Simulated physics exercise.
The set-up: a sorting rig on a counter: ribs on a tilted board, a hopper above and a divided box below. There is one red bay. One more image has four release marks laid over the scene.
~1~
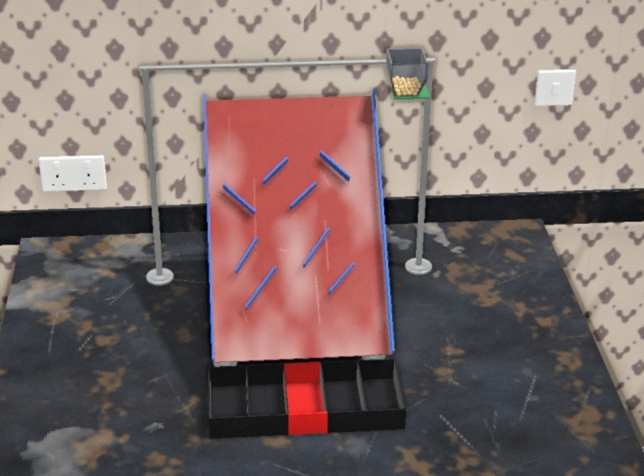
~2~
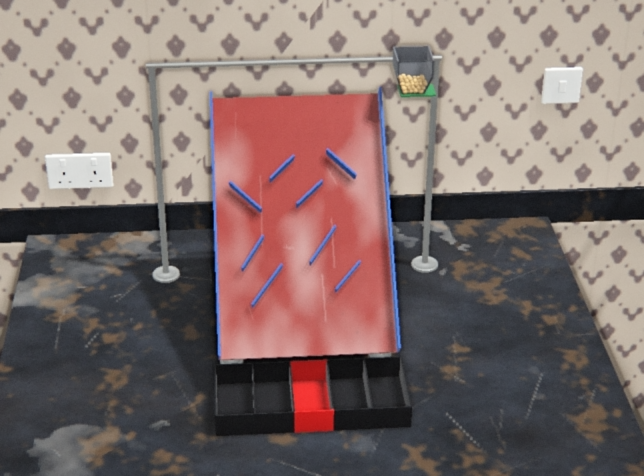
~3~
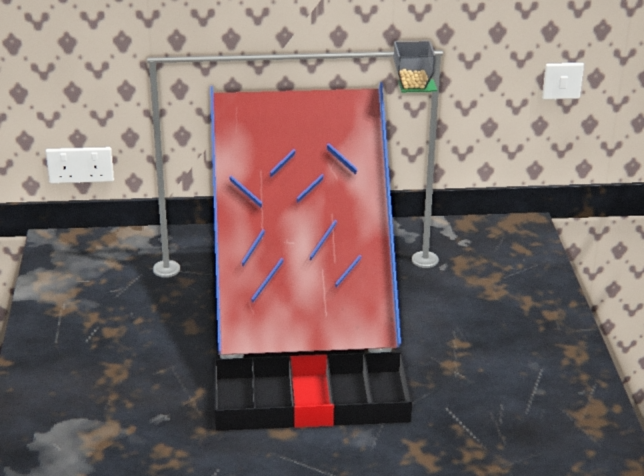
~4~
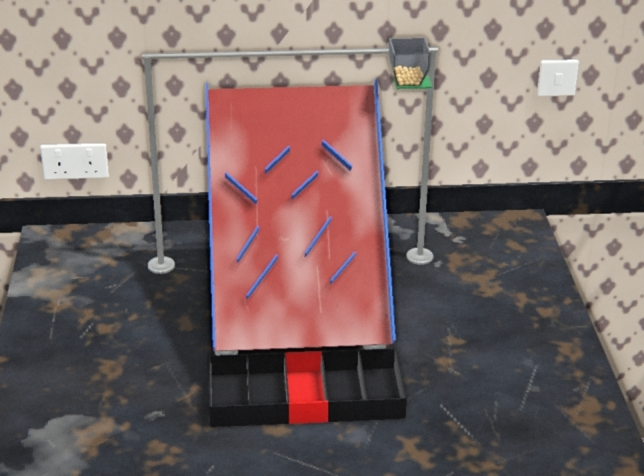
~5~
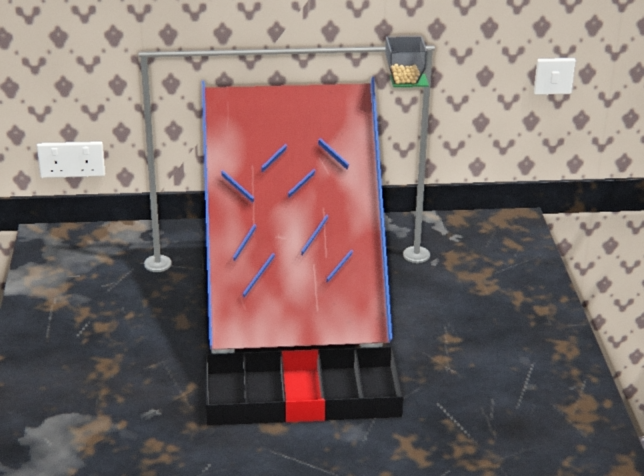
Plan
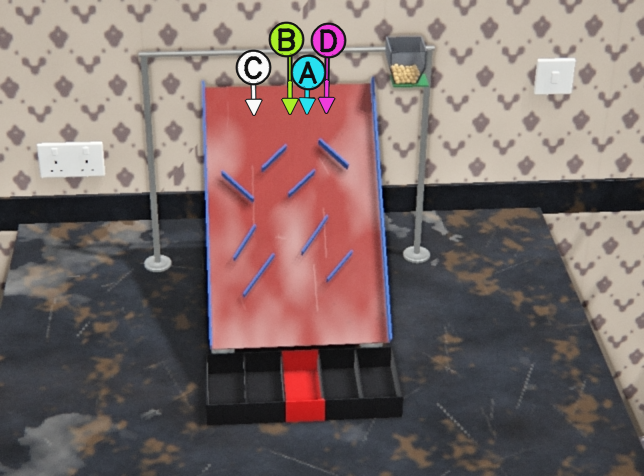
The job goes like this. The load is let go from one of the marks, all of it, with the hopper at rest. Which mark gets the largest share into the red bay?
C beats the others.
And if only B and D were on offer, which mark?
It is B.
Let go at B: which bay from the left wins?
The first from the left.
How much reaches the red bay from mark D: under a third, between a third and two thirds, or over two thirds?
Mark D gives under a third.
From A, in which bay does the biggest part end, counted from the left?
The first.
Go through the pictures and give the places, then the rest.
The first frame shows hopper at (406, 85), dried chickpeas, door shut.
The second frame shows ribs (270, 178) to (294, 155), (327, 149) to (356, 175), (230, 181) to (261, 209).
The third frame shows ribs (298, 199) to (323, 175), (243, 263) to (264, 230), (311, 257) to (336, 220).
The fourth frame shows ribs (247, 296) to (277, 255), (331, 280) to (355, 252).
The fifth frame shows red bay at (305, 409), number 3 of 5 from the left.
On the marked copy, mark A meets the board at (307, 108); mark B meets the board at (289, 108); mark C meets the board at (253, 109); mark D meets the board at (326, 107).
With A, a small part in the red bay, nearly all in other bays.
With B, about a quarter in the red bay, most in other bays.
With C, about two thirds in the red bay, about a third in other bays.
With D, a stray few in the red bay, nearly all in other bays.
